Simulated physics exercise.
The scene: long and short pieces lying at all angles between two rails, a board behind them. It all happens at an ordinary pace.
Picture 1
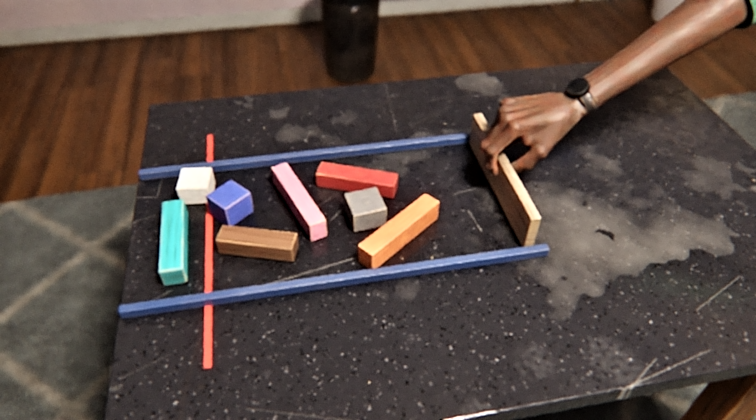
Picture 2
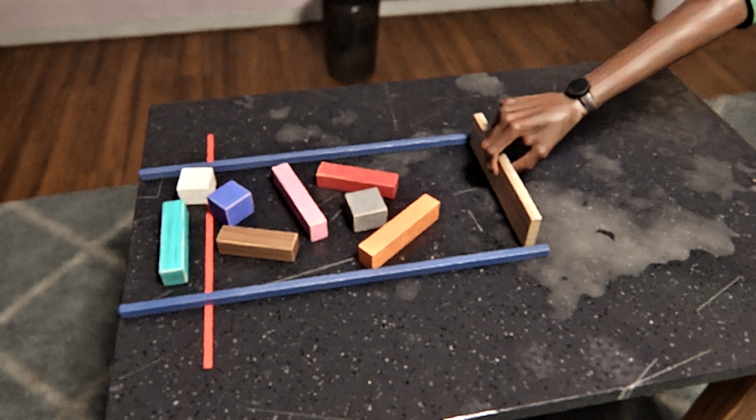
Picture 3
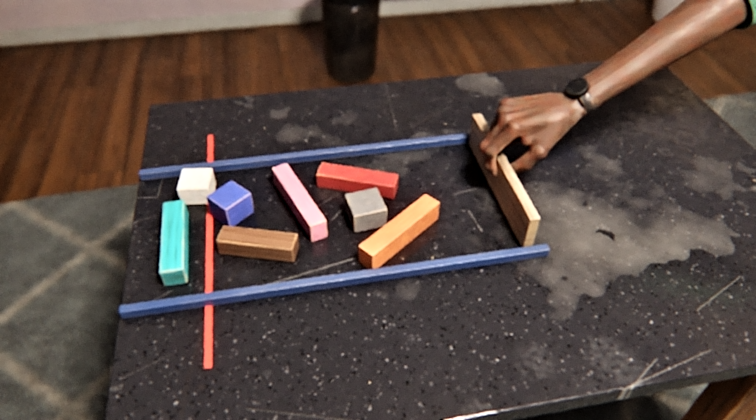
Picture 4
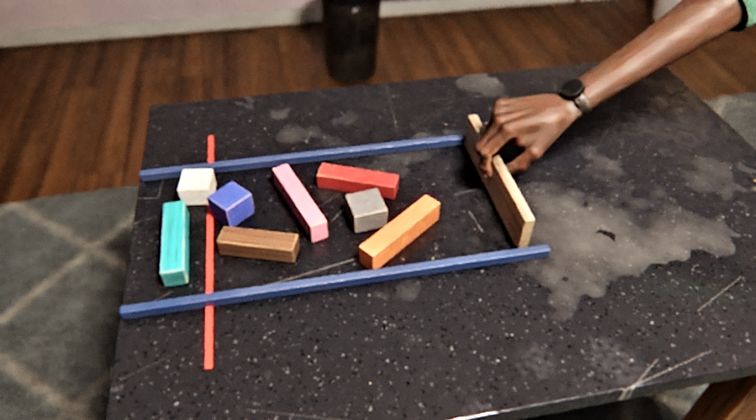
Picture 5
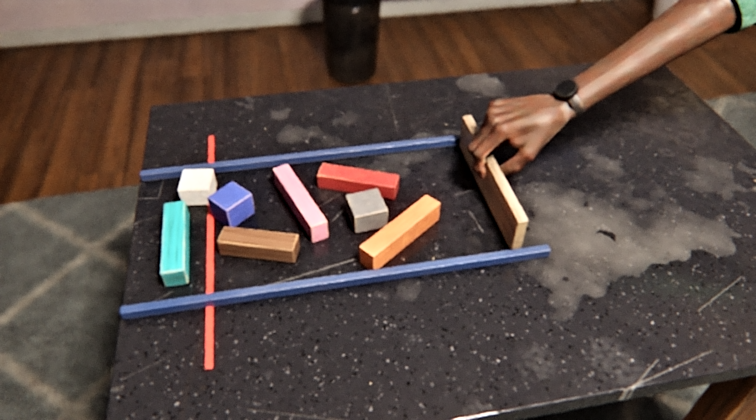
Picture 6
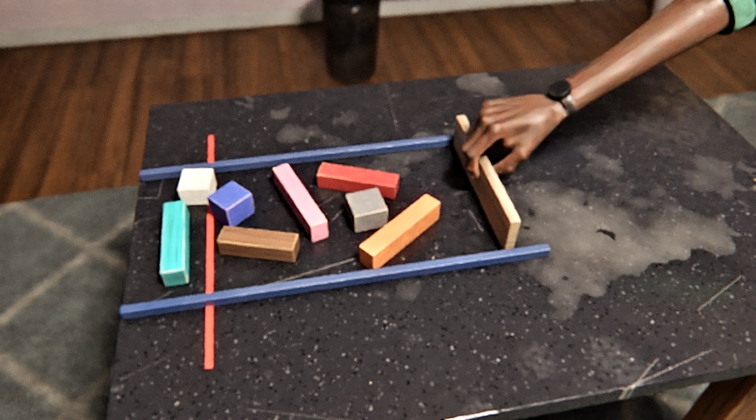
A hand slides a wooden board slightly left between two blue rails toward scattered colored blocks.
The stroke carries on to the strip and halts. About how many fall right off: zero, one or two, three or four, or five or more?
In the end the number that fall off is three or four.
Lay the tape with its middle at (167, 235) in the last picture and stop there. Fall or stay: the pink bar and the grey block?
The pink bar falls, the grey block holds on.
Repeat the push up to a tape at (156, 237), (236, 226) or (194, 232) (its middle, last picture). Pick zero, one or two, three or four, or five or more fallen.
In that order: Five or over; 1 or 2; three to four.
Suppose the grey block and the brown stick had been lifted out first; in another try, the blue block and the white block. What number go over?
First 1, then 1.
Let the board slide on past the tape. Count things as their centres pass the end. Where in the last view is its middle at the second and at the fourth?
First at (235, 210), next at (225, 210).
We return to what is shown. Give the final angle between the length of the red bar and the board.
Roughly 50° out of line.
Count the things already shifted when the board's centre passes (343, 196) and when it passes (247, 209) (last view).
At the one place 5, at the other 8.
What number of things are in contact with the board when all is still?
The number is 3.
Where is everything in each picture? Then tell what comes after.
The first picture shows turquoise stick (174, 240); white block (196, 186); blue block (230, 204); board (501, 176); tape (209, 229).
The second picture shows white block (197, 186); red bar (357, 180).
The third picture shows blue block (231, 205); brown stick (258, 244).
The fourth picture shows turquoise stick (175, 242); pink bar (299, 202).
The fifth picture shows white block (198, 187); board (489, 179).
The sixth picture shows turquoise stick (176, 242); white block (198, 187); blue block (231, 205); board (483, 179); tape (210, 230).
Early on, none off yet; turquoise stick at rest near (176, 242); white block at rest near (198, 187); blue block at rest near (231, 205).
A while later, none off yet; turquoise stick at rest near (176, 242); white block at rest near (198, 187); blue block moving near (228, 205).
Further along, none off yet; turquoise stick travelled a little near (121, 251); white block travelled about its own width near (154, 190); blue block travelled well along near (159, 212).
Finally, the number that fall off is three or four; lost, brown stick, blue block, white block and turquoise stick.
